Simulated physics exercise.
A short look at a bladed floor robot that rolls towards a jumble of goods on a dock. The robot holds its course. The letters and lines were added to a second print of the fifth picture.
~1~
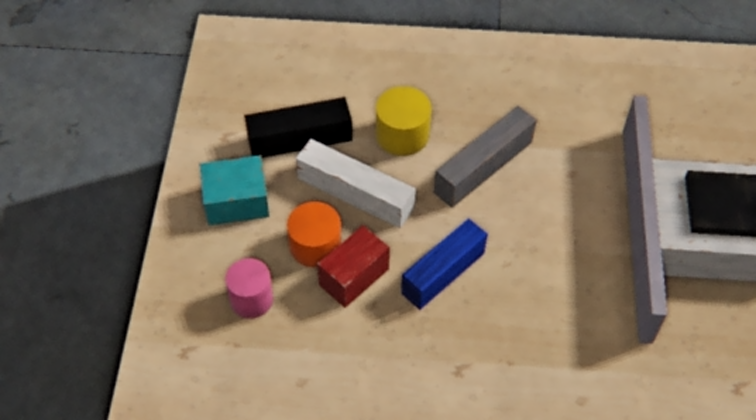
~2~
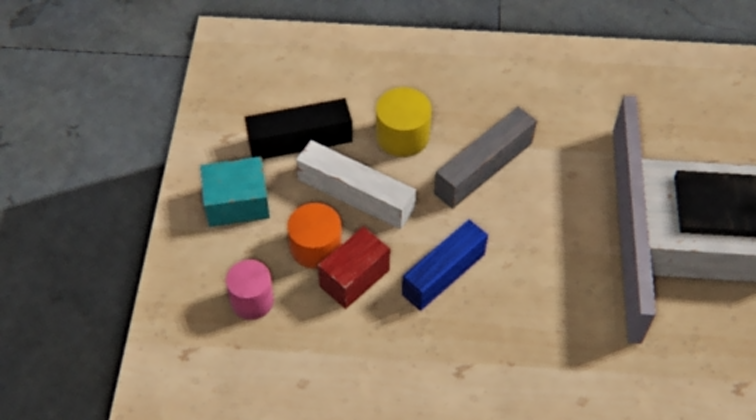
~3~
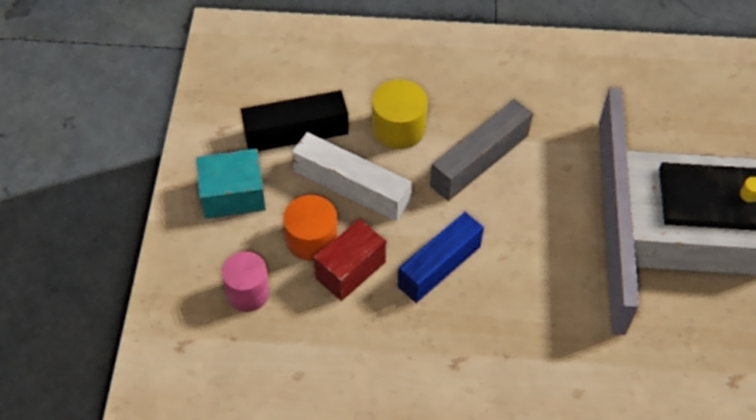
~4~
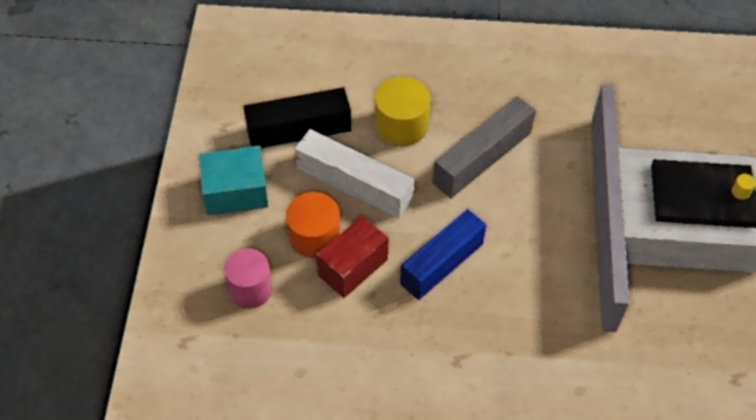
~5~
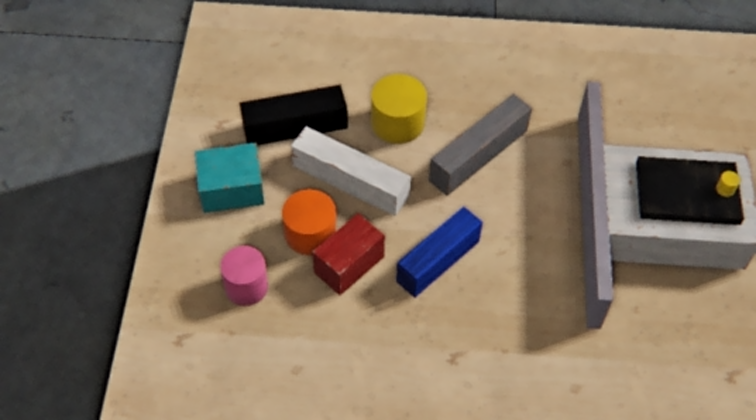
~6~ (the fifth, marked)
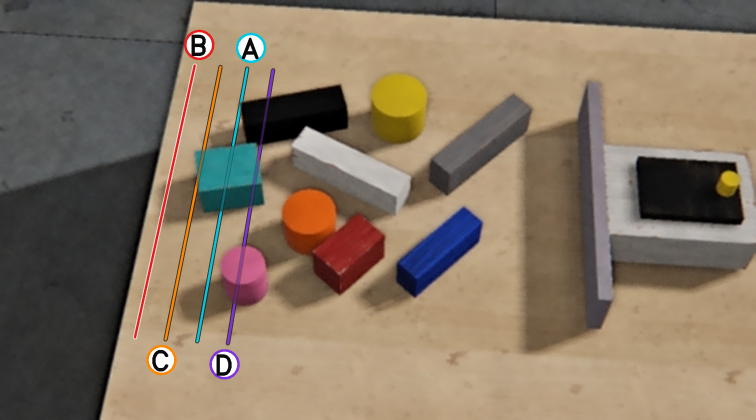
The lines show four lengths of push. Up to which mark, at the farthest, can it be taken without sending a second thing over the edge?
Line D.
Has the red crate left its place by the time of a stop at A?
Yes.
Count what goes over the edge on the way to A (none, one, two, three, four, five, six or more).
By then, three.
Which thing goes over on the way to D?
It is the black stick.
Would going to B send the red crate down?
Yes.
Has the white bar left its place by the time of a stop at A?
Yes.
On the marked copy, A at (224, 193); B at (167, 190); C at (195, 192); D at (252, 195).
Following D. Soon after the start, robot (557, 181); blue stick (427, 255); grey bar (447, 146).
Later, robot (431, 173); black stick (220, 105); turquoise crate (221, 181).
In the end, robot (335, 167); black stick over the edge; turquoise crate (160, 179); one fallen.
As for the rest, A drops three; B drops eight; C drops seven.
